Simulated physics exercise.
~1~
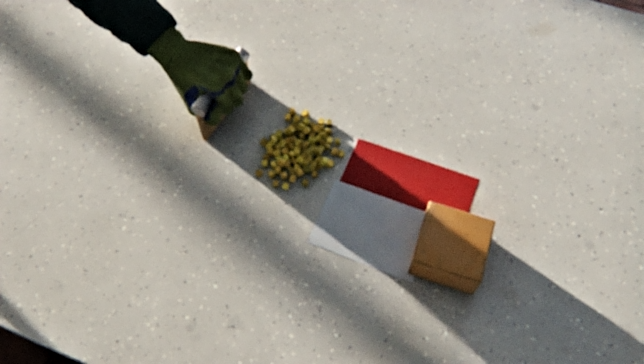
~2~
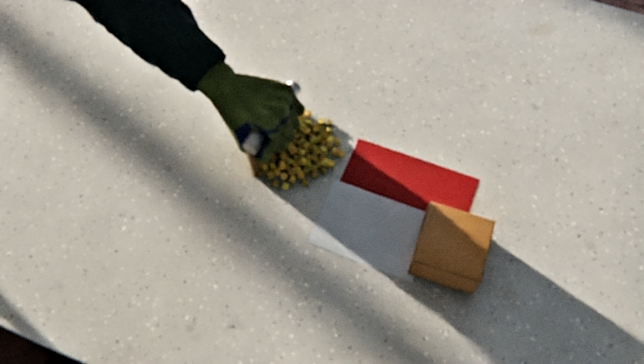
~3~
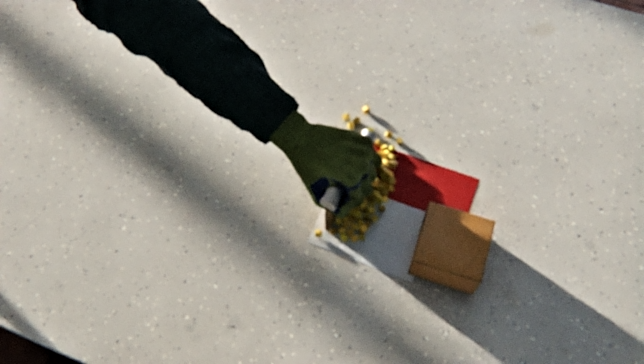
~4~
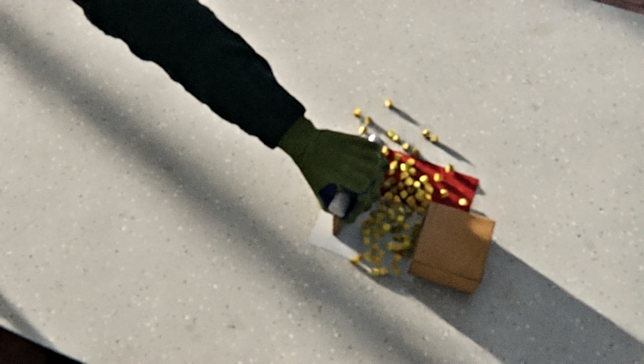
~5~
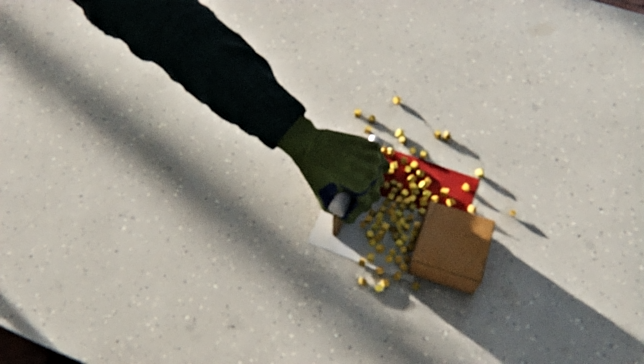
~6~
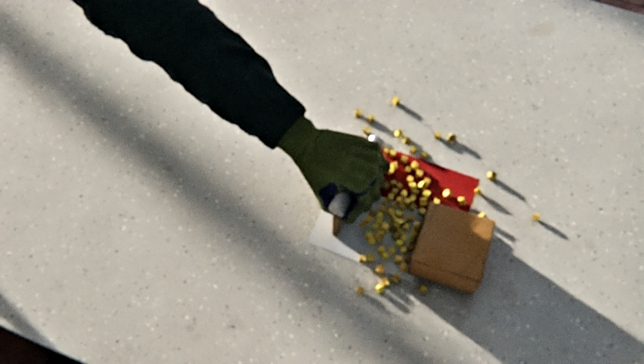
Gloved hand sweeping a pile of small yellow cubes right and down, scattering them over red and white mats around a block.
